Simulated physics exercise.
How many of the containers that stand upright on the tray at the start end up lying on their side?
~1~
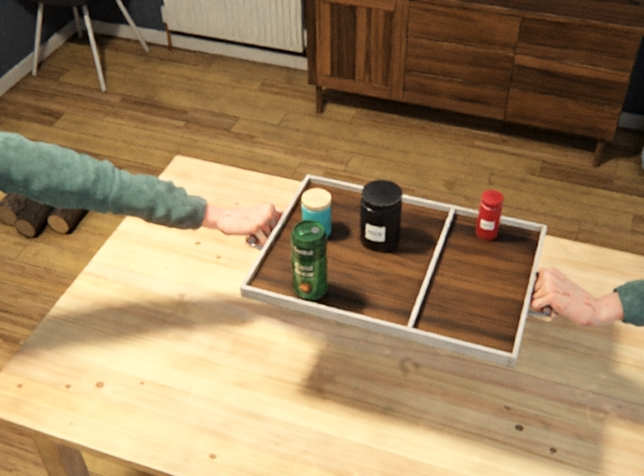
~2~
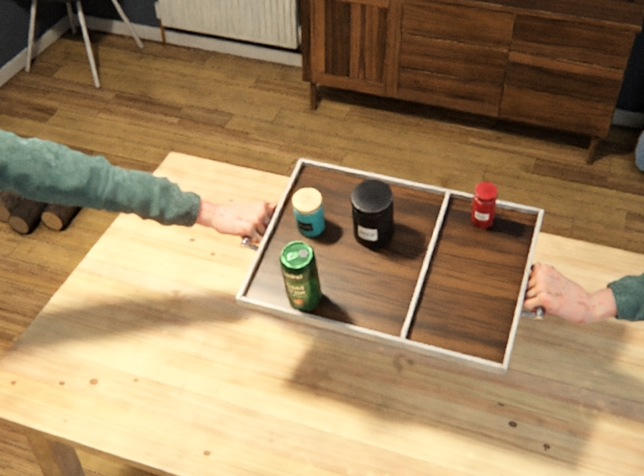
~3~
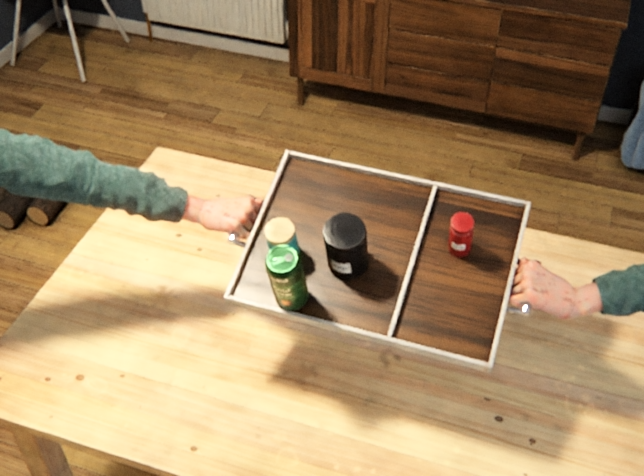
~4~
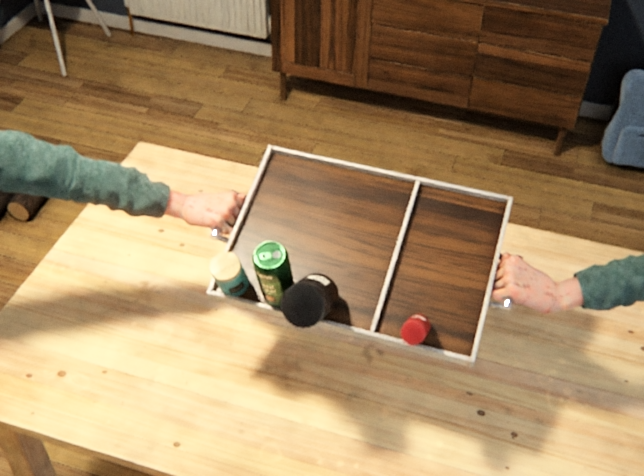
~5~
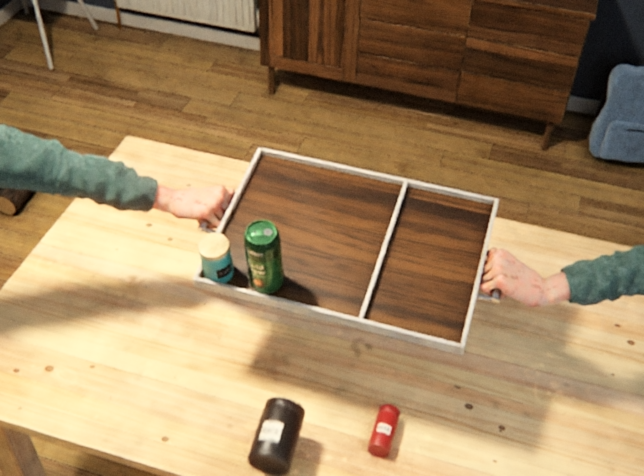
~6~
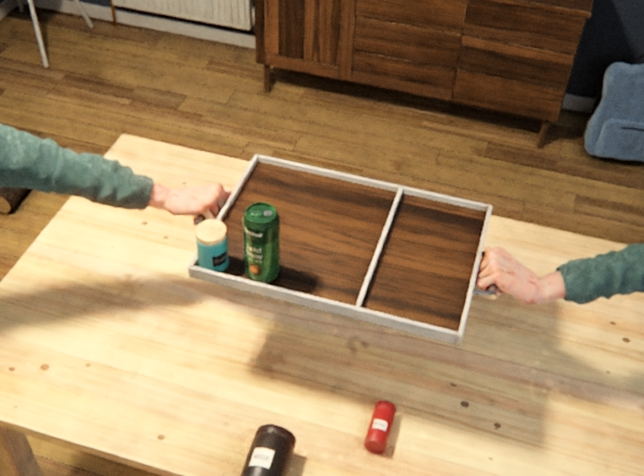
Two of them end up lying on their side, the black jar and the red shaker.
